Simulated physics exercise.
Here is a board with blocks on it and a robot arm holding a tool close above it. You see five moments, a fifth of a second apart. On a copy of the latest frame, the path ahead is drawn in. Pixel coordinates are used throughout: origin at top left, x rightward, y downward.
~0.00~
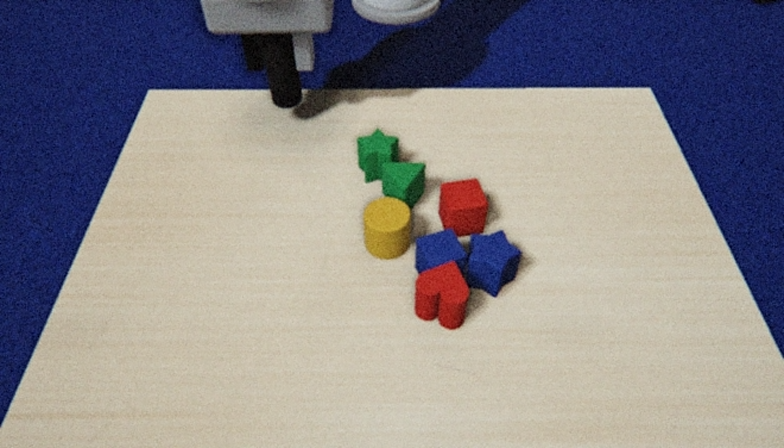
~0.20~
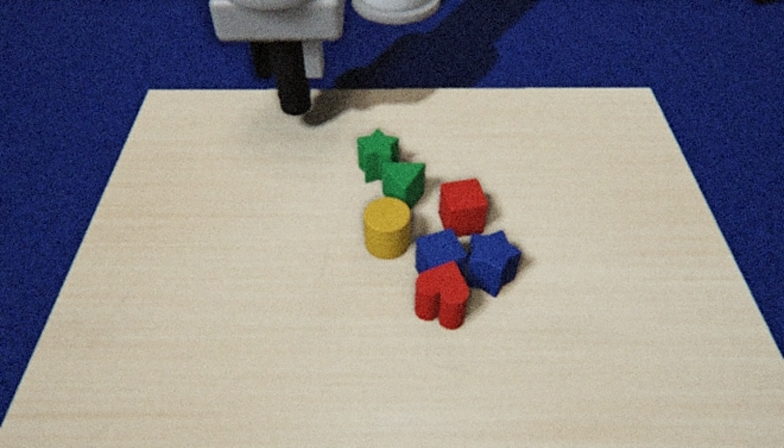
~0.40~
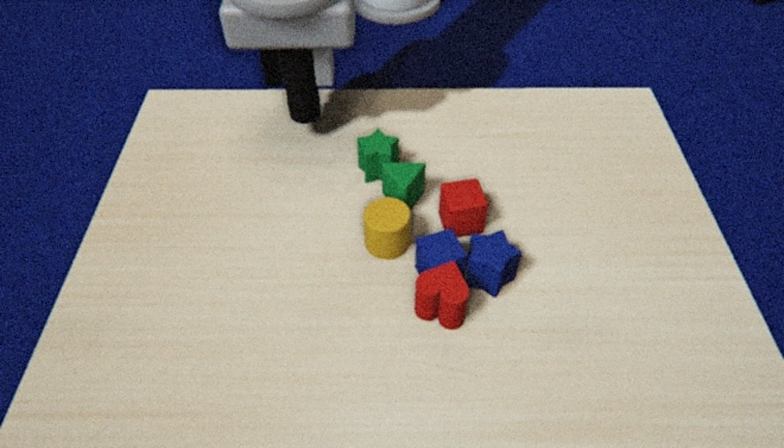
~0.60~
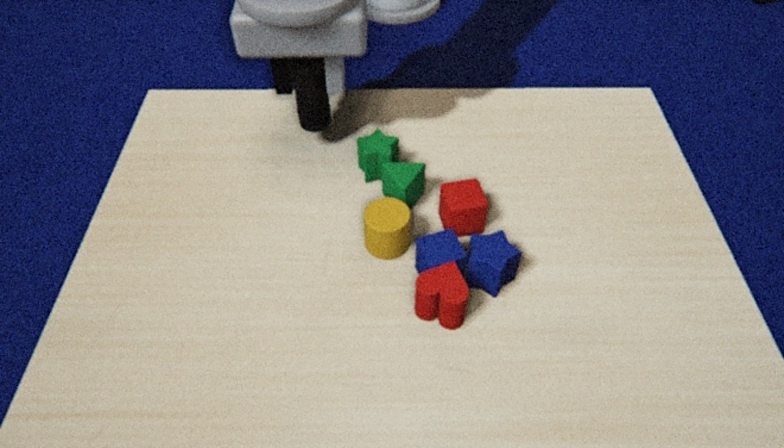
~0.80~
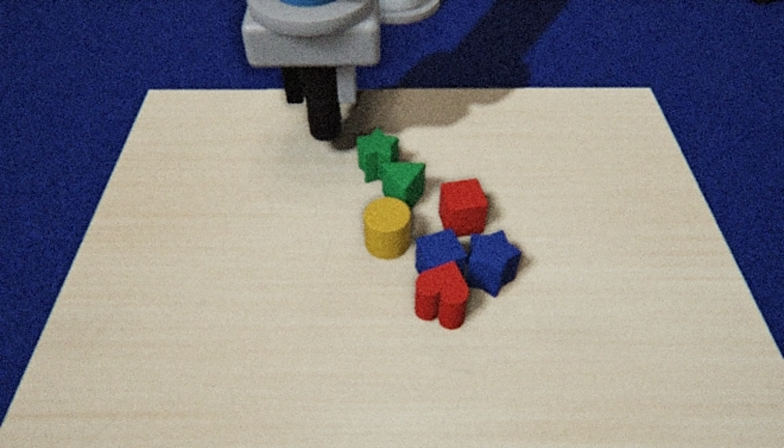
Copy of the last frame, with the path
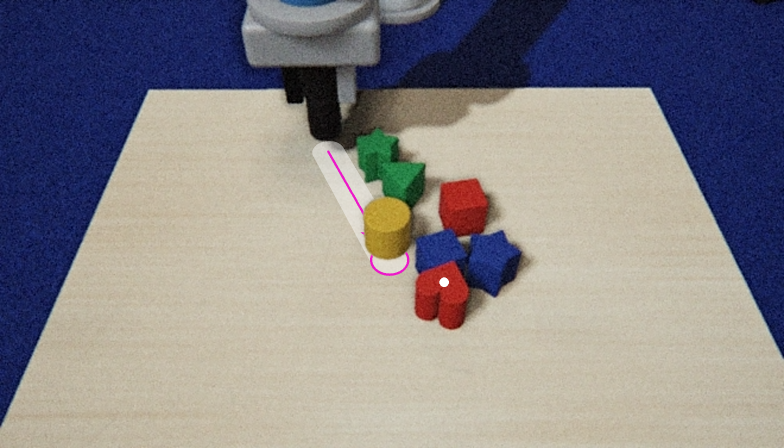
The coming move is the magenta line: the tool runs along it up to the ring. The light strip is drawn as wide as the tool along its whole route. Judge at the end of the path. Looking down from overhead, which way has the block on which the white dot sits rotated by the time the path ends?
Clockwise from above.
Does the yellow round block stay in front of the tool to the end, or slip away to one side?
As far as I can tell, the yellow round block is still leading the way in front of the tool.
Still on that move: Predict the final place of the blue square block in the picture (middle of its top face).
I'd say the blue square block ends with its top centre at (459, 265).
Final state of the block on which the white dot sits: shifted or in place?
It is carried off its spot.
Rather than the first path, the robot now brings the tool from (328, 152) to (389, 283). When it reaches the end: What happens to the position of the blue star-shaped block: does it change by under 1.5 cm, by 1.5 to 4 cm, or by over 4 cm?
Shift: 1.5 to 4 cm.
The line goes in a line from (328, 152) to (390, 260); the dot is on the red heart block.
The first path, step by step. One third of the way, tool at (345, 165); nothing pushed yet.
Two thirds of the way, tool at (366, 200); yellow round block at (389, 216).
At the end, tool at (390, 241); yellow round block at (412, 261); blue square block at (459, 265), turned 65° anticlockwise; red heart block at (460, 299), turned 30° clockwise; blue star-shaped block at (500, 250), turned 15° anticlockwise.
